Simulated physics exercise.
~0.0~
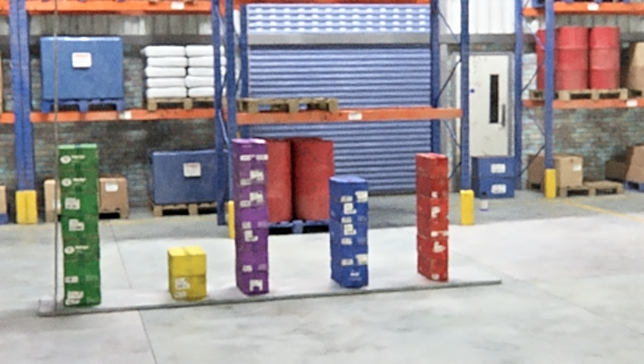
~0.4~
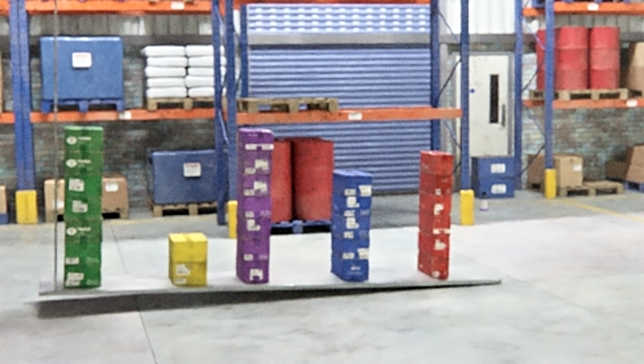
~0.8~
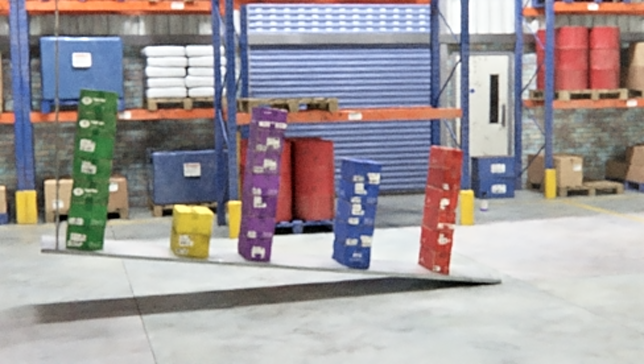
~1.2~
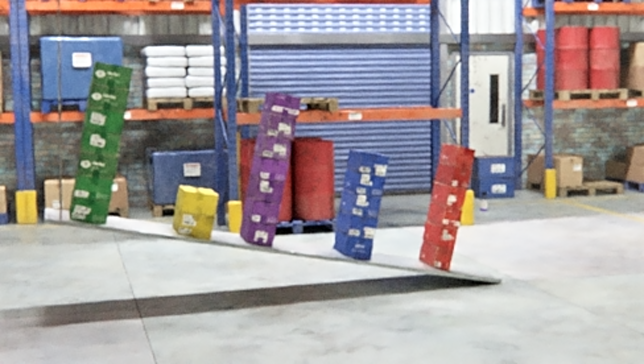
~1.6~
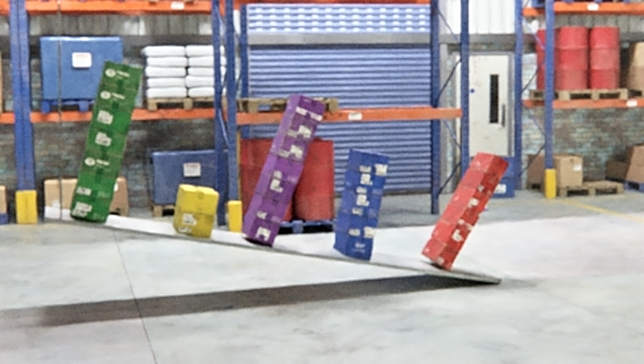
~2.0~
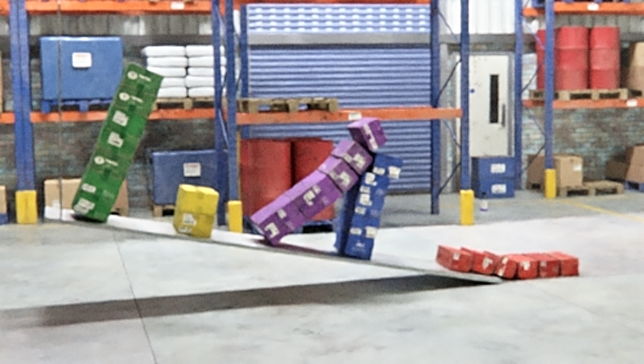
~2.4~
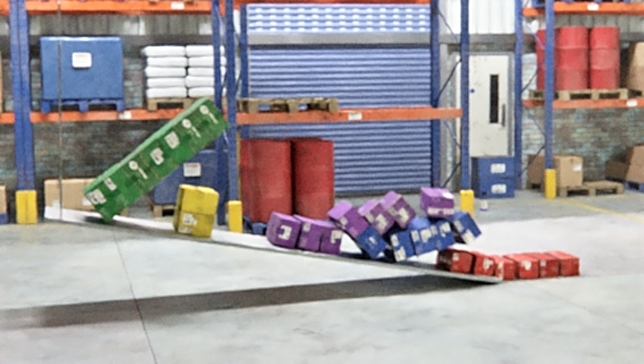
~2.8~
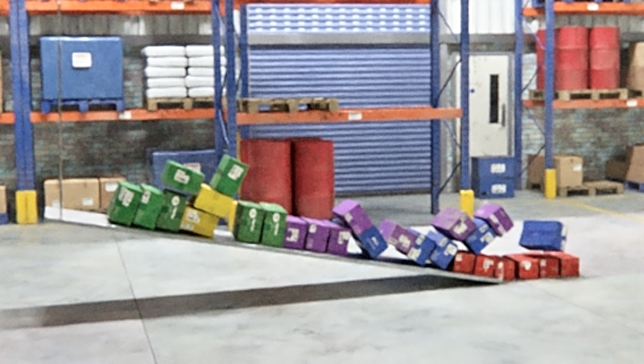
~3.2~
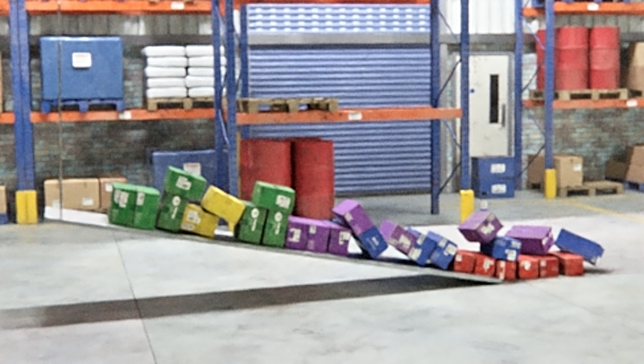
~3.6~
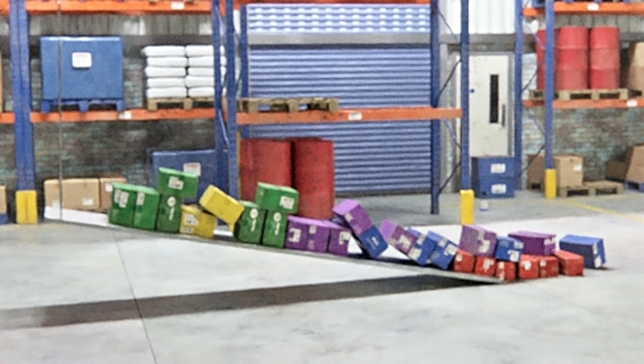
Four parcel stacks, red first, topple right as their deck tilts, leaving the yellow one leaning.
